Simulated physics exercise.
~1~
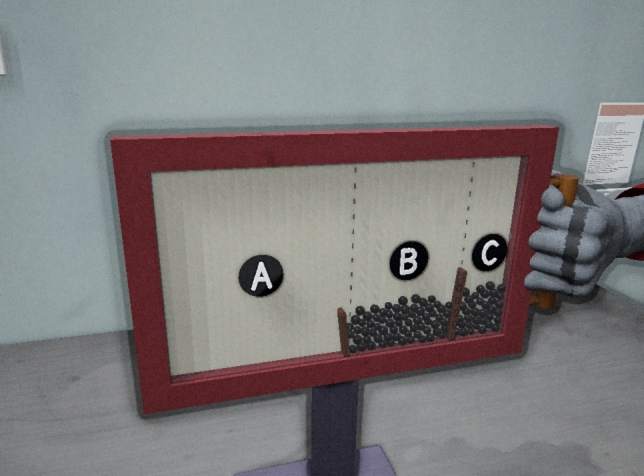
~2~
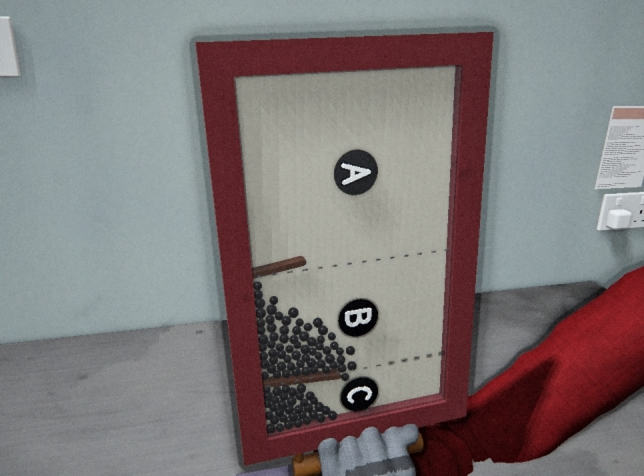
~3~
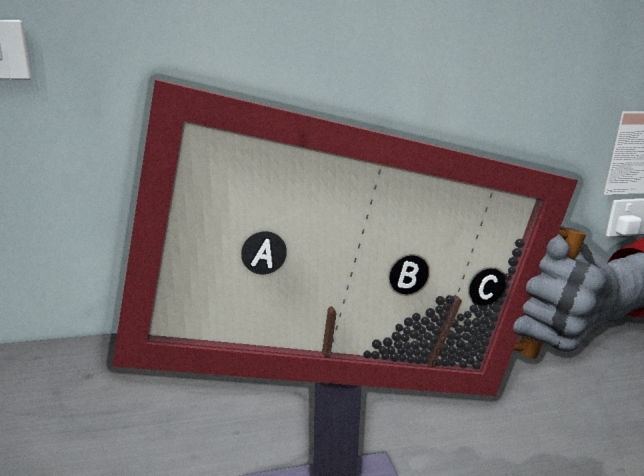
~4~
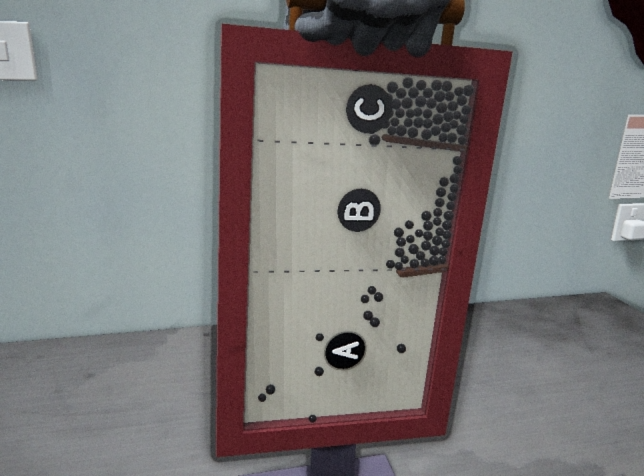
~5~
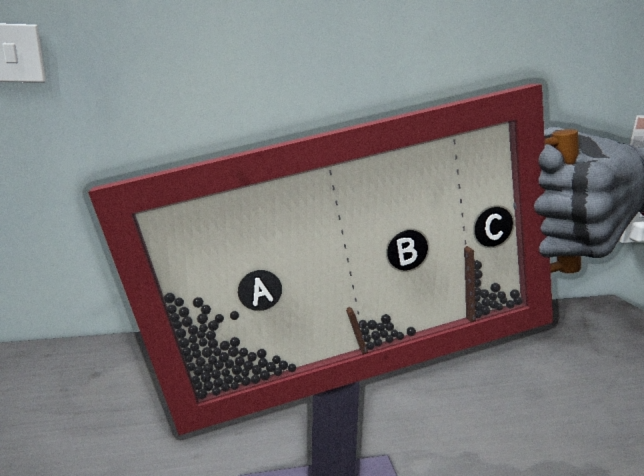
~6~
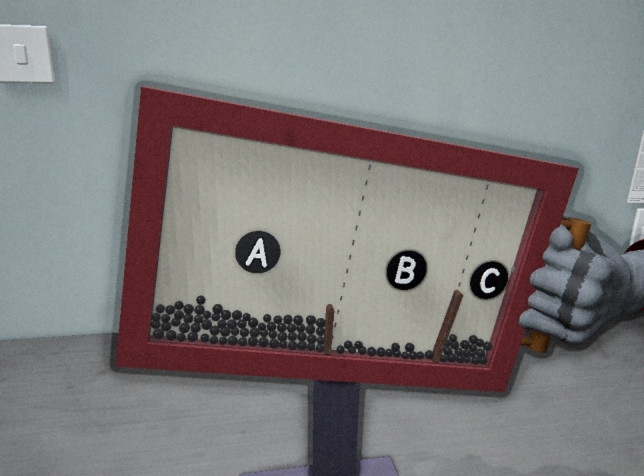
In a plain room with a pale blue-green wall and a grey surface, an upright red-framed box on a dark post is seen from the front. Behind its clear face, black beads fill the low bays at B and C on the right, while A on the left is empty. A grey-gloved hand gripping an orange handle turns the box clockwise onto its end, and the beads slump toward C. The hand swings it back past level until C is on top, and beads spill down into A. Finally it returns to a slight clockwise tilt, with most beads lying in A and fewer in B and C.
